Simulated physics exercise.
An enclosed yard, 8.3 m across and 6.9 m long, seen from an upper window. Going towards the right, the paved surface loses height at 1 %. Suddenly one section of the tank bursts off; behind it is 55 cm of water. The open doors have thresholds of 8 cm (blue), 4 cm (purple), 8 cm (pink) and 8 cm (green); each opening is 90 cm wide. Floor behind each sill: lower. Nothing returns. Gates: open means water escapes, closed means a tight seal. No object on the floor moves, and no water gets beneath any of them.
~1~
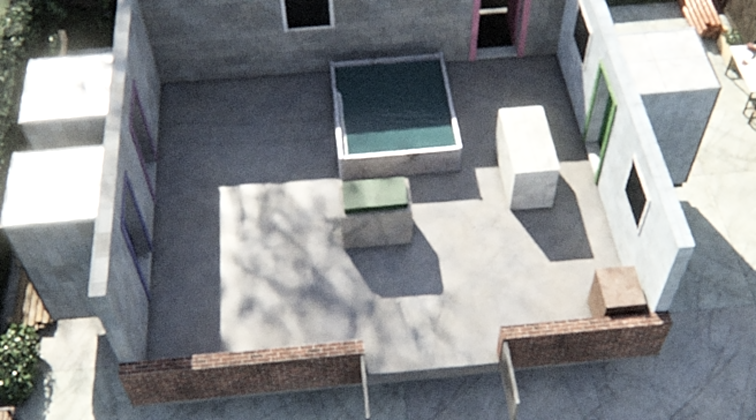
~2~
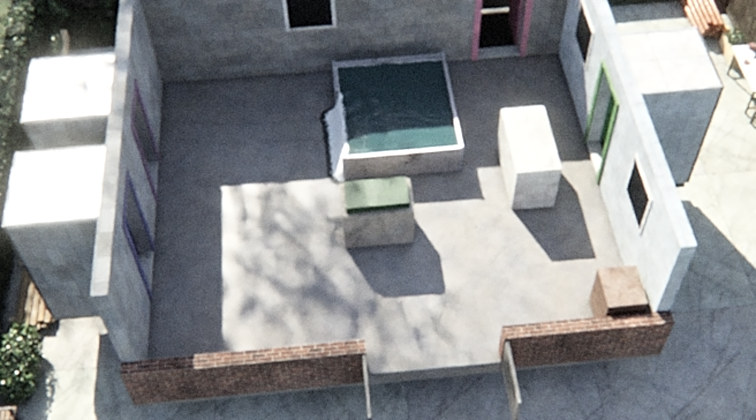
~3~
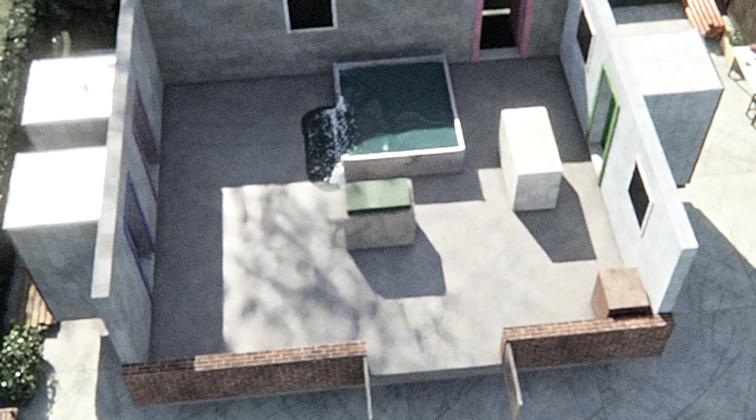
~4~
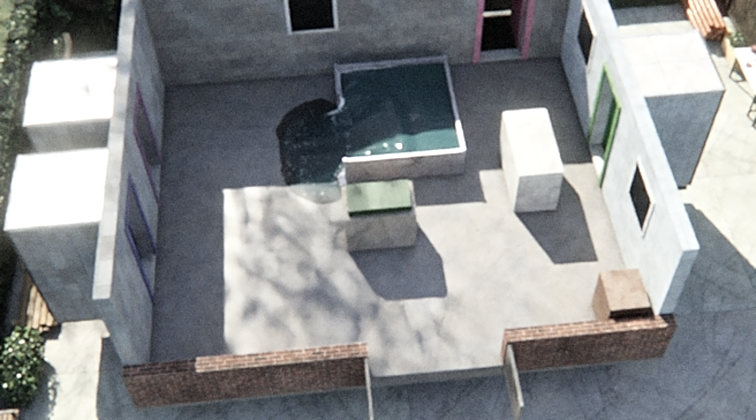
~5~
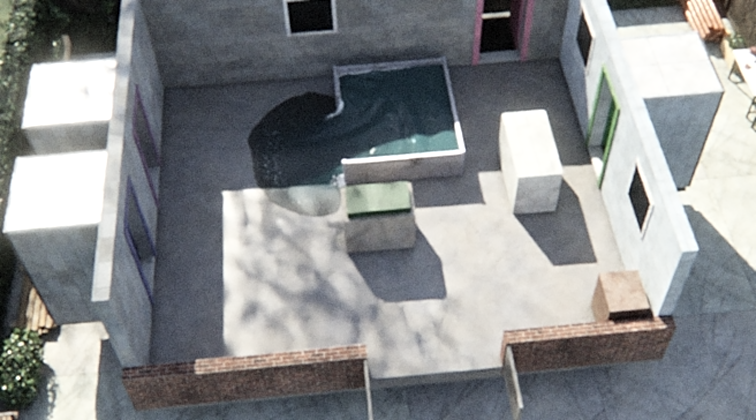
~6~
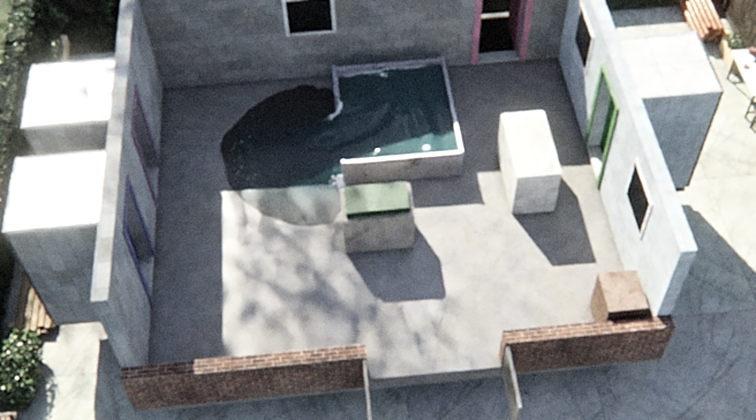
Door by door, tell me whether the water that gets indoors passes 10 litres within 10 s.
Here is the picture: At the blue door it goes past 10 litres; at the purple door it goes past 10 litres; at the pink door it stays within 10 litres; at the green door it stays within 10 litres.
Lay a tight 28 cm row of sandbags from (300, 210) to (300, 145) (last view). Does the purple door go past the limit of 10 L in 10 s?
Note, purple vs limit: Higher.
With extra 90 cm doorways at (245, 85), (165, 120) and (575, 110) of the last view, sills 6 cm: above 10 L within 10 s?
So, in the order given, it's beyond the mark, then beyond the mark, then shy of the mark.
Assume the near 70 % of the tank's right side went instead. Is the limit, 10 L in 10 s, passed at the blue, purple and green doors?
Blue door doesn't reach it, purple door doesn't reach it, green door surpasses it.
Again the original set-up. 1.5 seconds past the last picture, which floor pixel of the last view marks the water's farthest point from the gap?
Somewhere around (153, 285).
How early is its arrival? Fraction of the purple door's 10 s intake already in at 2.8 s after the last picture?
About 60%.
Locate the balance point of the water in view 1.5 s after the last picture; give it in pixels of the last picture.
The water is centred near (322, 148).
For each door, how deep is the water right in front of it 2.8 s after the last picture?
Depths in cm: Blue 13, purple 18, pink 0, green 0.
Then, 0.7 s after the last picture water covers 25 % of the floor and is deepest (29 cm) near (338, 168); blue door not reached, purple door 9 cm at the sill, 8 L in, pink door not reached, green door not reached.
Then, 1.5 s after the last picture water covers 30 % of the floor and is deepest (34 cm) near (163, 96); blue door 7 cm at the sill, 0 L in, purple door 17 cm at the sill, 90 L in, pink door not reached, green door not reached.
Then, 2.8 s after the last picture water covers 40 % of the floor and is deepest (29 cm) near (147, 386); blue door 13 cm at the sill, 18 L in, purple door 18 cm at the sill, 234 L in, pink door not reached, green door not reached.
Then, 5.3 s after the last picture water covers 55 % of the floor and is deepest (13 cm) near (331, 95); blue door 7 cm at the sill, 27 L in, purple door 11 cm at the sill, 349 L in, pink door 2 cm at the sill, 0 L in, green door not reached.
Then, 9.3 s after the last picture water covers 85 % of the floor and is deepest (10 cm) near (588, 326); blue door 5 cm at the sill, 27 L in, purple door 6 cm at the sill, 396 L in, pink door 2 cm at the sill, 0 L in, green door 2 cm at the sill, 0 L in.
